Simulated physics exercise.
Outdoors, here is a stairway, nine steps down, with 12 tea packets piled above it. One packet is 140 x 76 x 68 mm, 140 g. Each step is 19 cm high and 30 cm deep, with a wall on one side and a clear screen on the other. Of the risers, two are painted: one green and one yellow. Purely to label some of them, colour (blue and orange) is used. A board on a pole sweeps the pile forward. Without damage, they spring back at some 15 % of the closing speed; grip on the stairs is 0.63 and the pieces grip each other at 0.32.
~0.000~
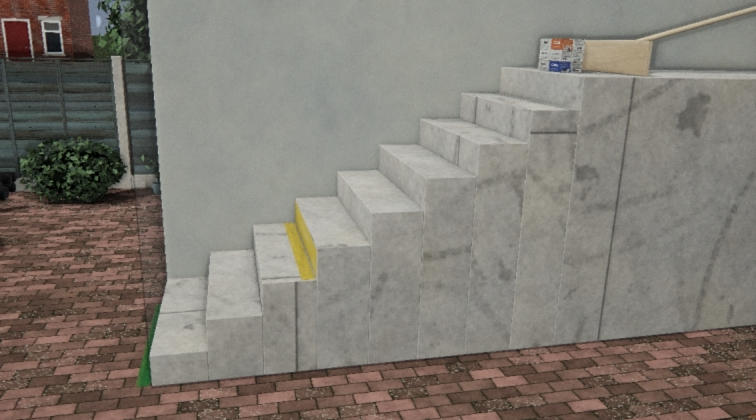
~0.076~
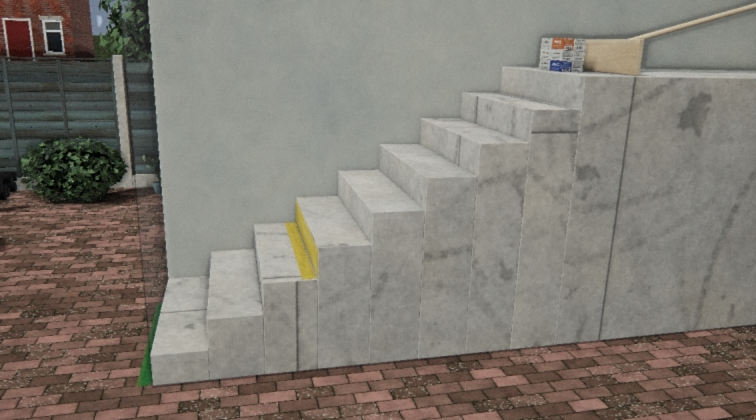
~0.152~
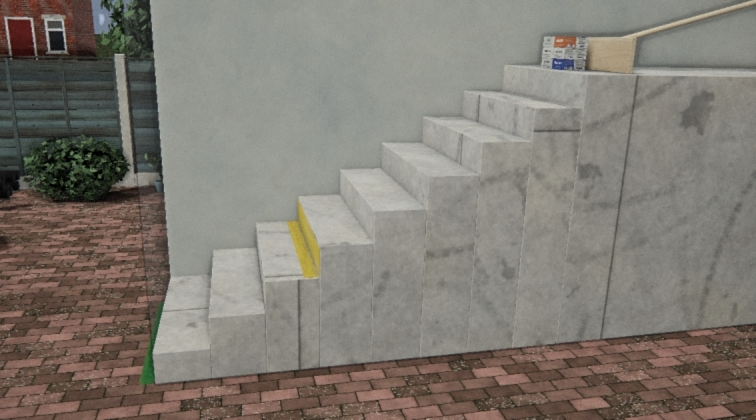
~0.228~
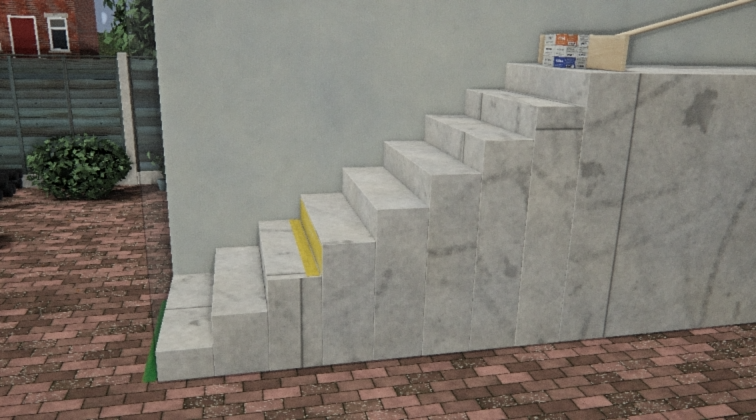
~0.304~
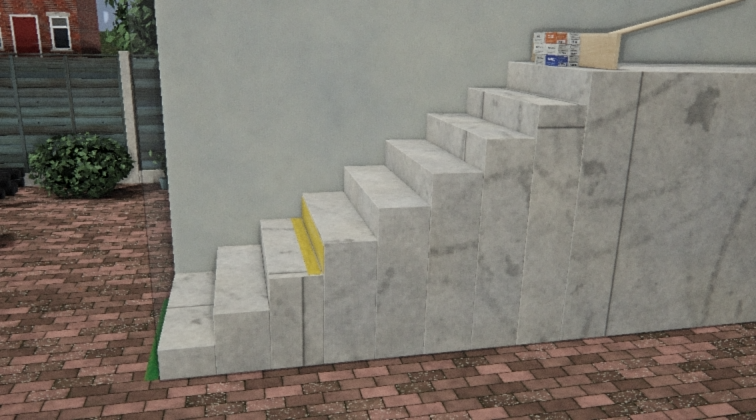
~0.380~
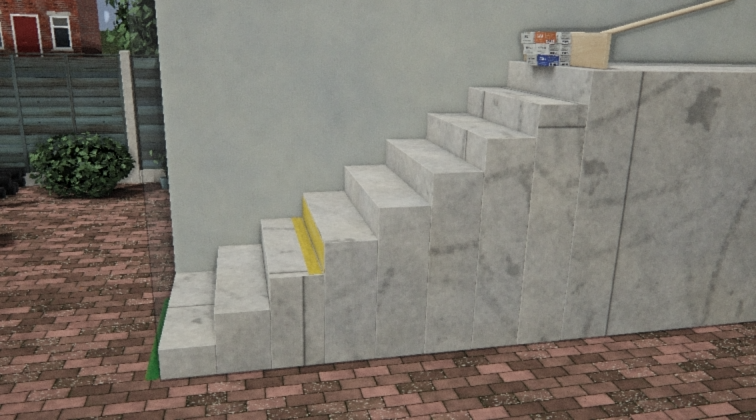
The clip opens on a pale stone stairway with one yellow riser, a small stack of packets on the top landing beside a board on a pole. The board slides left toward the packets, which at first stay put. Then it pushes them left, out over the top step's edge, the stack leaning slightly.
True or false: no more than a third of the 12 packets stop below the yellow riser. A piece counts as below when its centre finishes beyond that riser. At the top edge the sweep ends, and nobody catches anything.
True.
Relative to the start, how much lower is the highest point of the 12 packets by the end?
About 25 cm lower.
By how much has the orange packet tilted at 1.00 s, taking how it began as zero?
About 140 degrees.
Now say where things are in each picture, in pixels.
In the first picture (we follow the side turned to the camera; the camera pans a little), board (650, 48) 42 cm from the edge; yellow riser, near end, (306, 273); green riser, near end, (144, 378); blue packet (554, 66); orange packet (556, 44); no piece has moved.
In the second picture, board (641, 47) 35 cm from the edge; orange packet (557, 44).
In the third picture, board (634, 45) 29 cm from the edge; orange packet (560, 42).
In the fourth picture, board (627, 43) 22 cm from the edge; blue packet (559, 62) displaced 8 mm; orange packet (561, 40) displaced 7 mm; 12 stirred so far.
In the fifth picture, board (618, 41) 16 cm from the edge; orange packet (550, 38) displaced 9 cm; blue packet (551, 61) displaced 8 cm; 12 stirred so far.
In the sixth picture, board (609, 40) 9 cm from the edge; yellow riser, near end, (313, 268); green riser, near end, (153, 371); orange packet (540, 38) displaced 17 cm; blue packet (543, 60) displaced 14 cm; steepest lean 6°, the packet at (531, 60); 12 stirred so far.
Around 0.56 s, none of the 12 packets below the yellow riser, 12 disturbed; orange packet tipped 31°, 16 cm lower; blue packet tipped 25°, 16 cm lower.
Around 1.00 s, none of the 12 packets below the yellow riser, 12 disturbed; orange packet upside down; blue packet 19 cm lower.
Finally (2.7 s), 1 of the 12 packets below the yellow riser; orange packet upside down; blue packet 19 cm lower. That is 8 per cent. Seen by the last camera, middles, orange packet near (430, 152), blue packet near (523, 90).
